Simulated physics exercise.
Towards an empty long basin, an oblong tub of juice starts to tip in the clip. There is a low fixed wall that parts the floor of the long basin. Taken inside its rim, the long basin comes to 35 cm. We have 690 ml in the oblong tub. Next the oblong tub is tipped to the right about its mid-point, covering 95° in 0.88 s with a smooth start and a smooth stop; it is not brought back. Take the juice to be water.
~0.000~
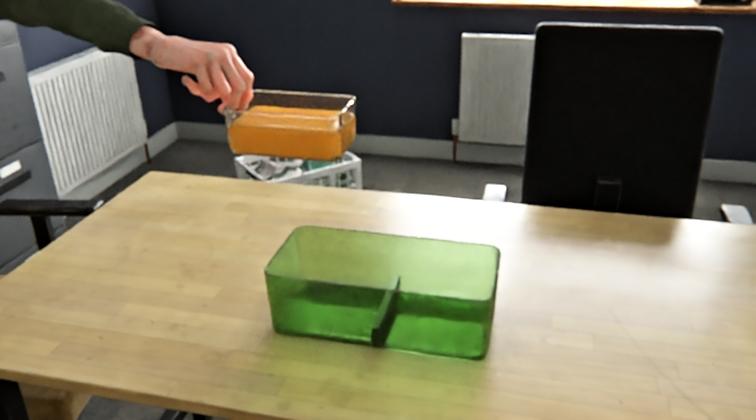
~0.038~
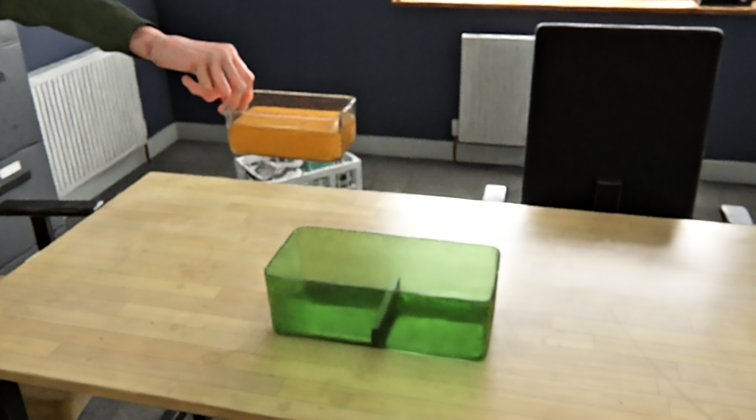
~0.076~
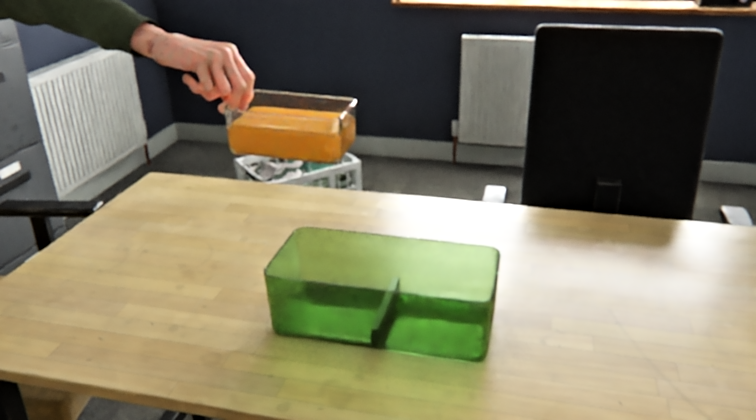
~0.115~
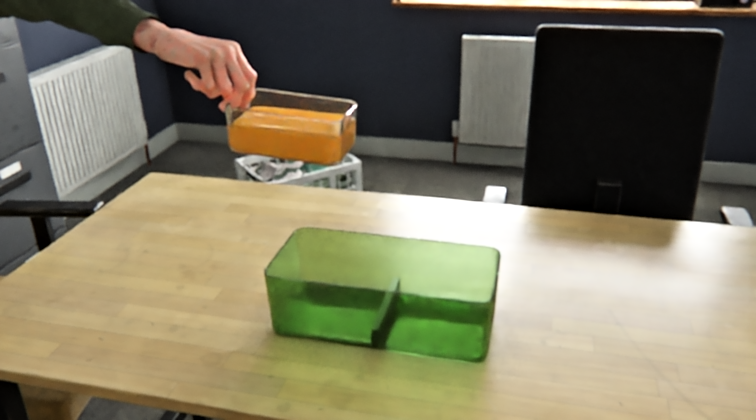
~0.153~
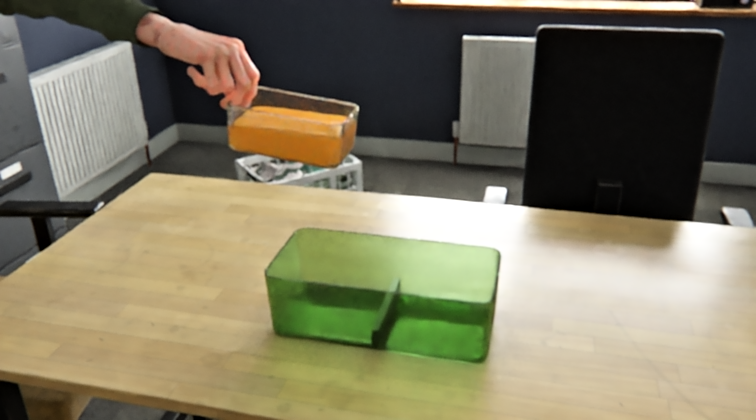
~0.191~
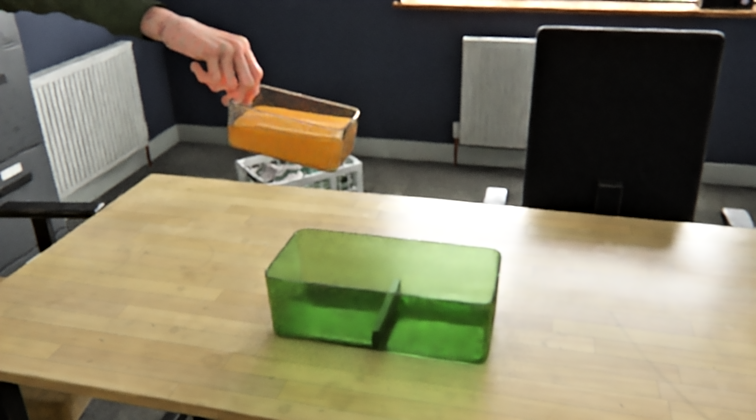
A hand holding a clear oblong tub of orange juice above a wooden table, slowly tilting it rightward near an empty green basin.
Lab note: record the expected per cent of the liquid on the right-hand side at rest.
Expected right-hand share: 62 per cent.
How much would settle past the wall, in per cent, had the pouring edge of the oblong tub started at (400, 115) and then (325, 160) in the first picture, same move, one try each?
The first try gives 85 percent and the second 10 percent.
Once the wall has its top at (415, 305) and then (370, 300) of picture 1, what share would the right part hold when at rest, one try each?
25 then 65 %.
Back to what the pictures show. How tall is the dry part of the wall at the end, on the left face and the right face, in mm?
Left 24 mm, right 18 mm.
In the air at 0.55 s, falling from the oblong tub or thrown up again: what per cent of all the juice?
52 %.
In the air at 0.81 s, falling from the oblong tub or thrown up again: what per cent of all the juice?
10 per cent or so.
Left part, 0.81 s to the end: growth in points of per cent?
About 20 percent.
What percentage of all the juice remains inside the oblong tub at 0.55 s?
Around 46 percent.
After 0.55 s the tilt is 65° and 46 per cent is still to pour, 1 is left of the wall and 2 right of it.
After 0.81 s the tilt is 93° and 13 per cent is still to pour, 15 is left of the wall and 62 right of it.
After 1.08 s the tilt is 95° and 3 per cent is still to pour, 28 is left of the wall and 62 right of it.
After 1.38 s the tilt is 95° and 1 per cent is still to pour, 32 is left of the wall and 62 right of it.
In the end 34 per cent lies left of the wall, 62 right of it and 4 outside.
